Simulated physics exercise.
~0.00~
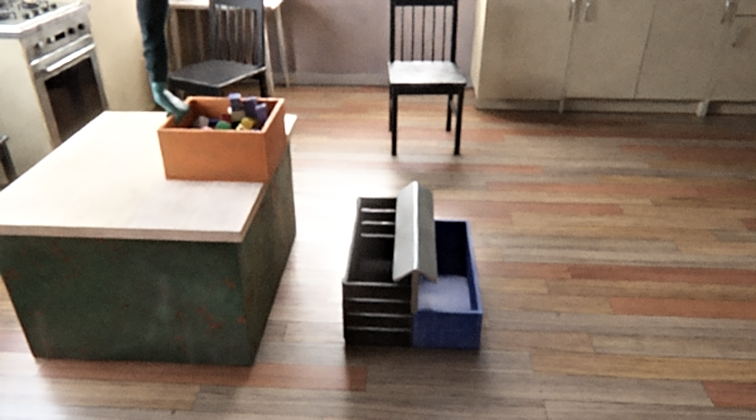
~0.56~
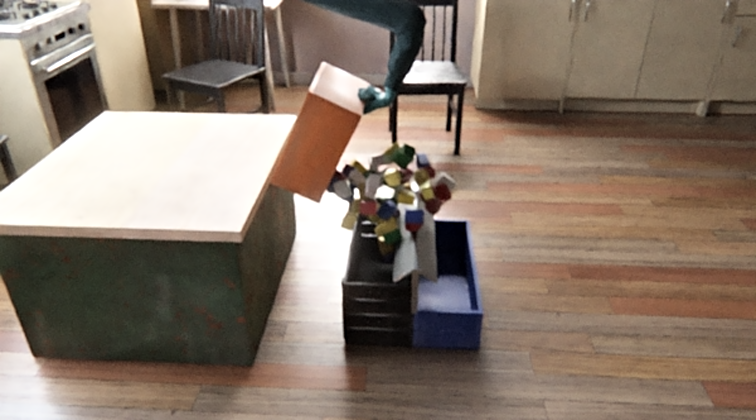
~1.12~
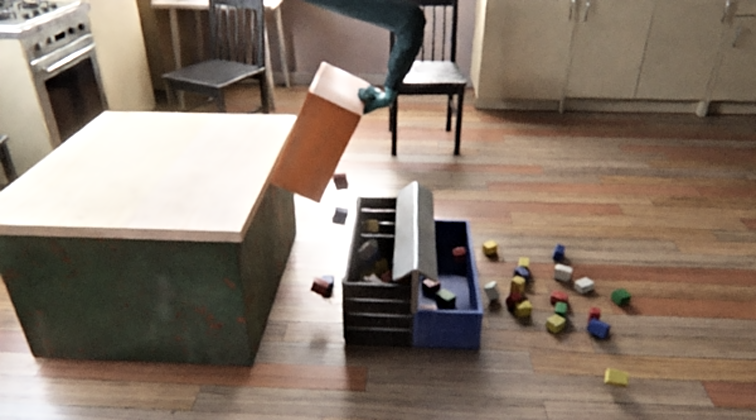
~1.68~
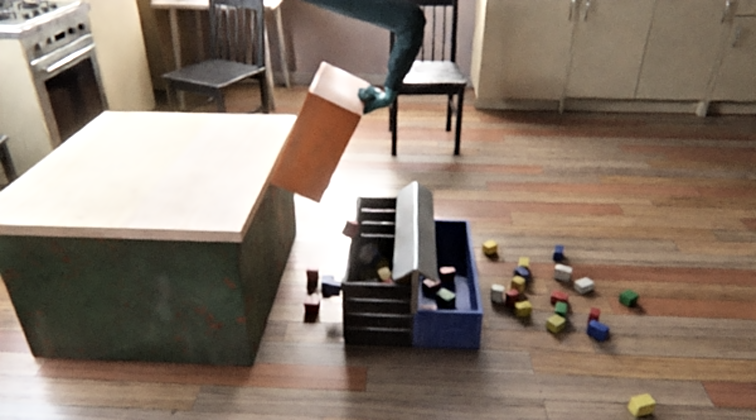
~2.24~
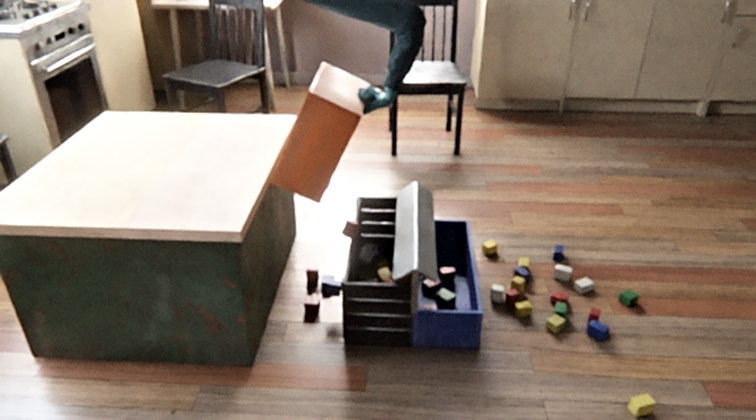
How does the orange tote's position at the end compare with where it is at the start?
At the start the orange tote sits upright on the bench top. By the end it is farther right, held steeply tipped past the bench's right edge with its open end facing down toward the bins.
